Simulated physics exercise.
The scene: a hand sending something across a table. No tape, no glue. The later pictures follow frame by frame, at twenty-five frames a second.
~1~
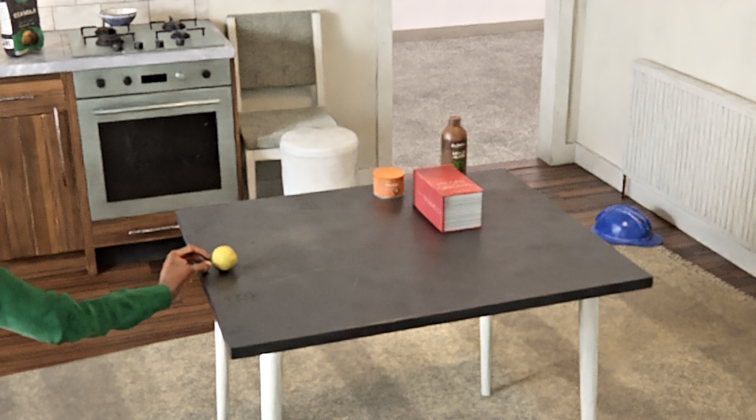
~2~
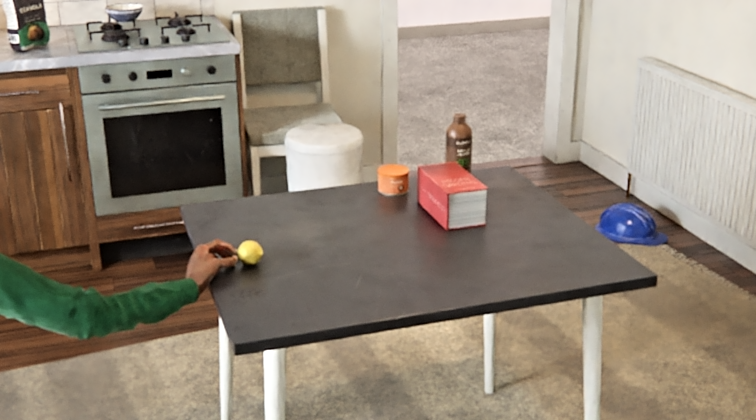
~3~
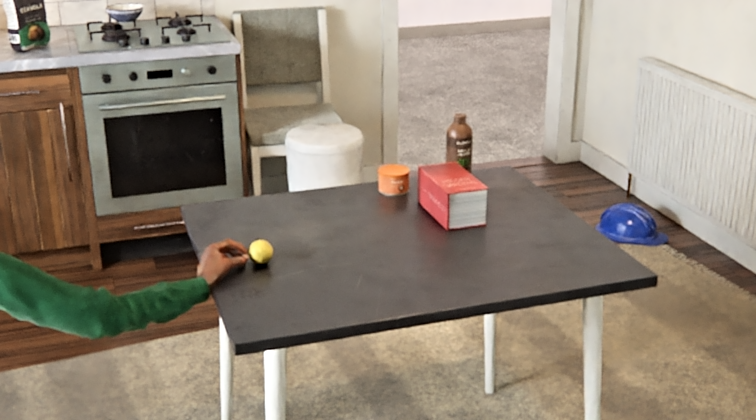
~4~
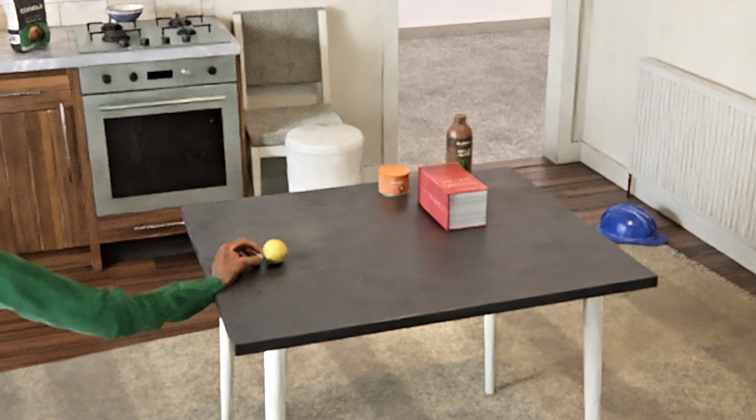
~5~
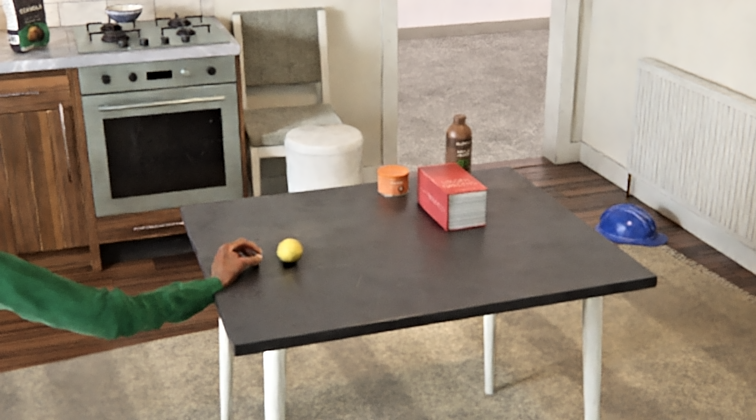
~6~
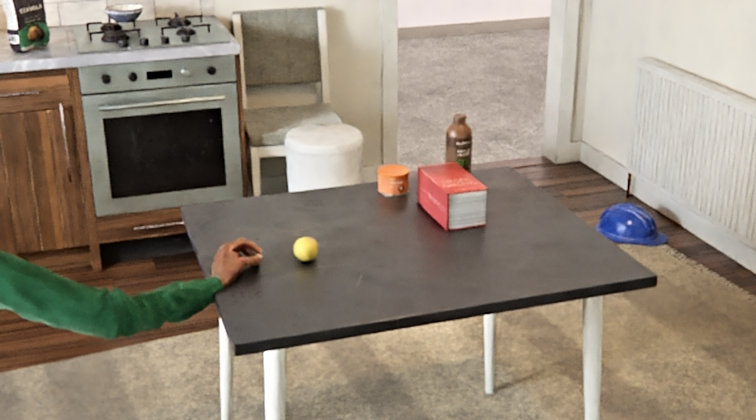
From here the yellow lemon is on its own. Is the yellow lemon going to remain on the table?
The yellow lemon falls off the table.
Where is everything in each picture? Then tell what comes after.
In the first picture, under the hand; yellow lemon (224, 258).
In the second picture, under the hand; yellow lemon (250, 253).
In the third picture, under the hand; yellow lemon (261, 252).
In the fourth picture, yellow lemon (275, 251).
In the fifth picture, yellow lemon (290, 251) displaced about its own width.
In the sixth picture, yellow lemon (306, 249) displaced about its own width.
Then, 0.50 s past the last view, yellow lemon displaced well along near (493, 235).
Then, 1.00 s past the last view, yellow lemon now off the table.
Finally, off the table, yellow lemon.
